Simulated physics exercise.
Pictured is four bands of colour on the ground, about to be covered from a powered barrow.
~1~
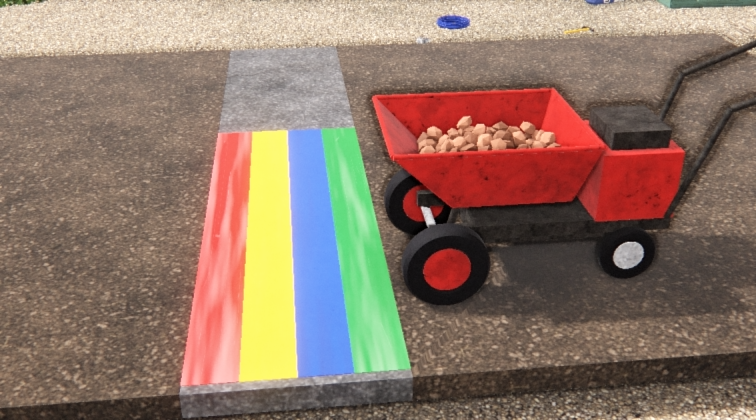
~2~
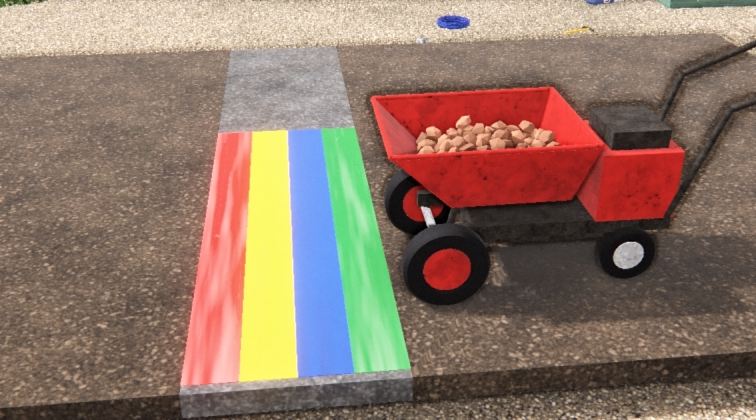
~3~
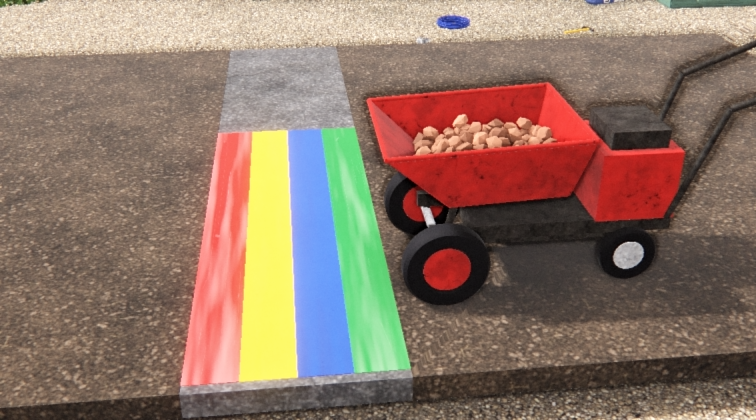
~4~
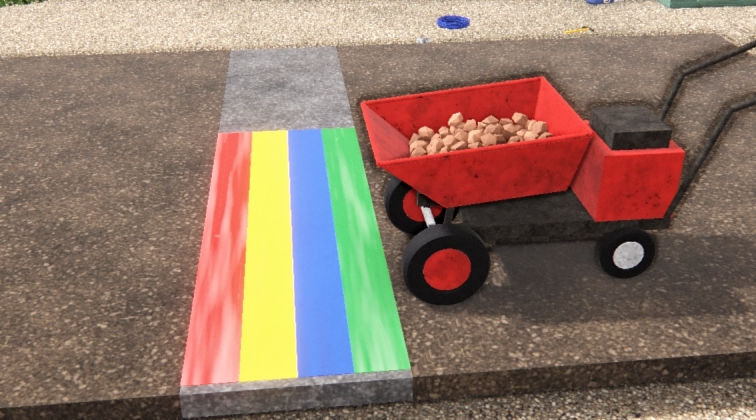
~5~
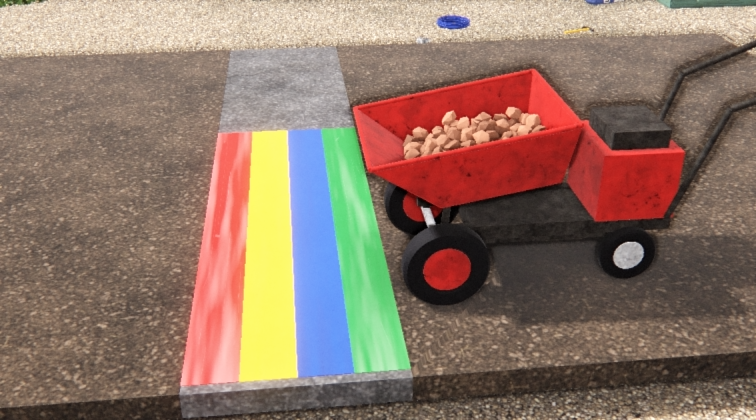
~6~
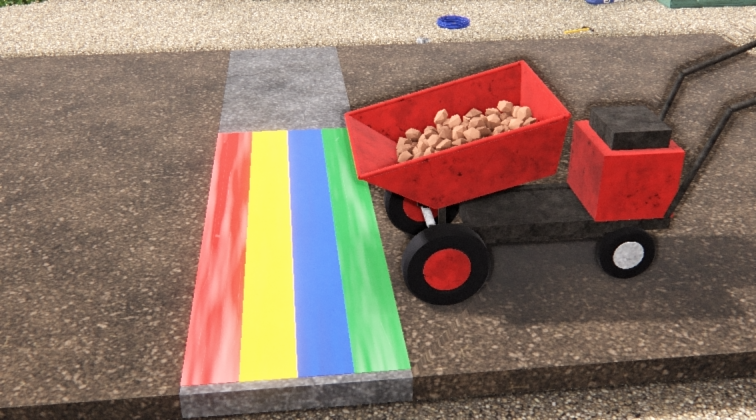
The clip shows a red powered barrow loaded with lumps of rubble beside red, yellow, blue and green strips on the ground; its skip starts level, then gradually tilts down to the left while the wheels stay still.
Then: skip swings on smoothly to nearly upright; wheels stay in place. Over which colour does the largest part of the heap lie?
Over the yellow one.
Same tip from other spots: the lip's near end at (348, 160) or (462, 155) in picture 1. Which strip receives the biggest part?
Result, place 1: That red strip; place 2: The blue one.
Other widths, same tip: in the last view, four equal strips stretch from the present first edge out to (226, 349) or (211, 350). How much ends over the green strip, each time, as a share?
0 % and 0 %.
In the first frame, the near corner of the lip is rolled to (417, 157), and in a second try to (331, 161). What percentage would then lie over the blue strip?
30 % for the first, 0 % for the second.
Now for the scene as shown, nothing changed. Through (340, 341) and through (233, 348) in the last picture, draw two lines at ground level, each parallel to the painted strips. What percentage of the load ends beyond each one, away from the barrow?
80 and 20 in a hundred.
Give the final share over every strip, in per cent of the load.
Green strip about 0 per cent, blue strip about 10 per cent, yellow strip about 40 per cent, red strip about 15 per cent.
Soon after the last picture, skip tipped steeply; all in the skip.
A little later, skip tipped right over; about two thirds in the skip; a small part over the blue strip; about a quarter over the yellow strip.
Later still, skip tipped right over; about a quarter in the skip; a small part over the blue strip; about a third over the yellow strip; about a quarter over the red strip; a small part off the paint.
At rest, skip tipped right over; about a quarter in the skip; none over the green strip; a small part over the blue strip; about a third over the yellow strip; about a quarter over the red strip; a small part off the paint.
